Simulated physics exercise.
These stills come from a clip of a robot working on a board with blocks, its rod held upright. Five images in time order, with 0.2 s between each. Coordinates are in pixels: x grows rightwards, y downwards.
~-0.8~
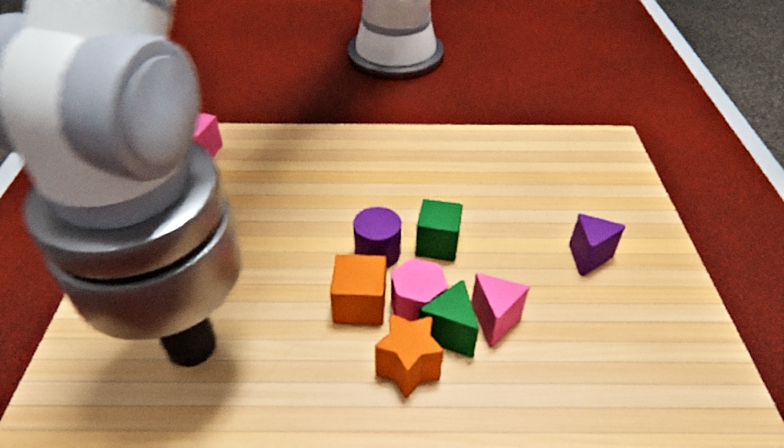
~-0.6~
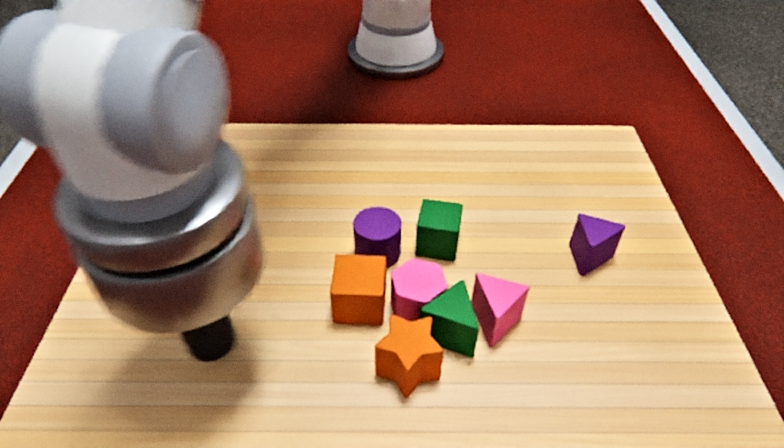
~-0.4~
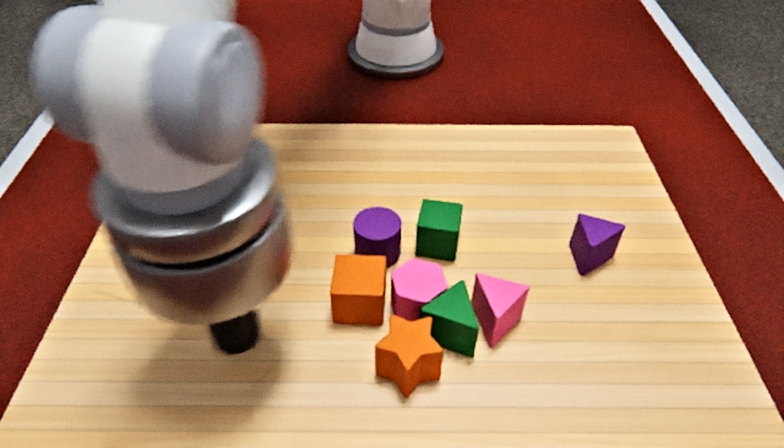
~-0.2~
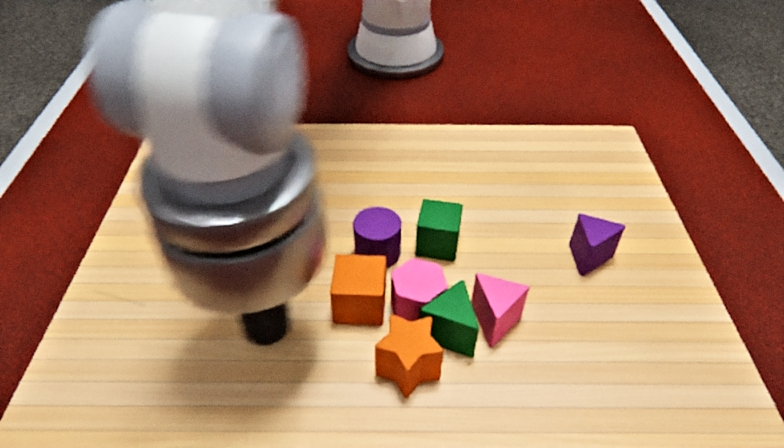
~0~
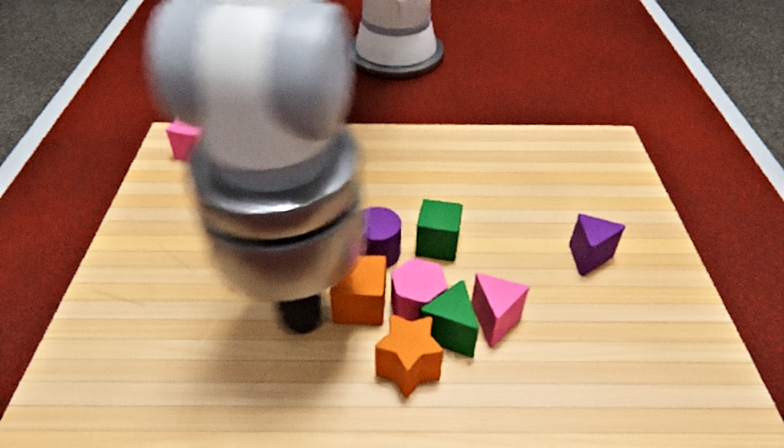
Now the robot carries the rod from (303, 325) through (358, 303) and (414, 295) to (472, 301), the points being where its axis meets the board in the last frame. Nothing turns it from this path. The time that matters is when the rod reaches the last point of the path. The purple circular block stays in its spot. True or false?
True - the claim holds.
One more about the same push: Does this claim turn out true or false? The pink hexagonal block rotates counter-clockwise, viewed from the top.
The claim holds.
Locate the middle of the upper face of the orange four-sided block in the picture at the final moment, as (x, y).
By then it is at (508, 247).
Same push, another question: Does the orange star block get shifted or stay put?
The orange star block will stay where it is.
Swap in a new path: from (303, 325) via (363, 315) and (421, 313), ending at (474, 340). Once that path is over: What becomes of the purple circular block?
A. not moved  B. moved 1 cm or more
I'll go with A - not moved.
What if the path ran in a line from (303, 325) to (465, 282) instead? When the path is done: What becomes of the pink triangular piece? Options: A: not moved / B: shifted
My pick is B.
What follows on the original path. One third of the way, rod (358, 294); orange four-sided block (402, 256), turned 10° anticlockwise; pink hexagonal block (457, 265).
Two thirds of the way, rod (415, 286); orange four-sided block (458, 247), turned 20° anticlockwise; pink hexagonal block (510, 249); pink triangular piece (517, 289), turned 70° clockwise.
At the end, rod (473, 292); orange four-sided block (508, 247), turned 45° anticlockwise; purple circular block in place; orange star block in place; pink hexagonal block (552, 232), turned 30° anticlockwise; pink triangular piece (519, 289), turned 70° clockwise.
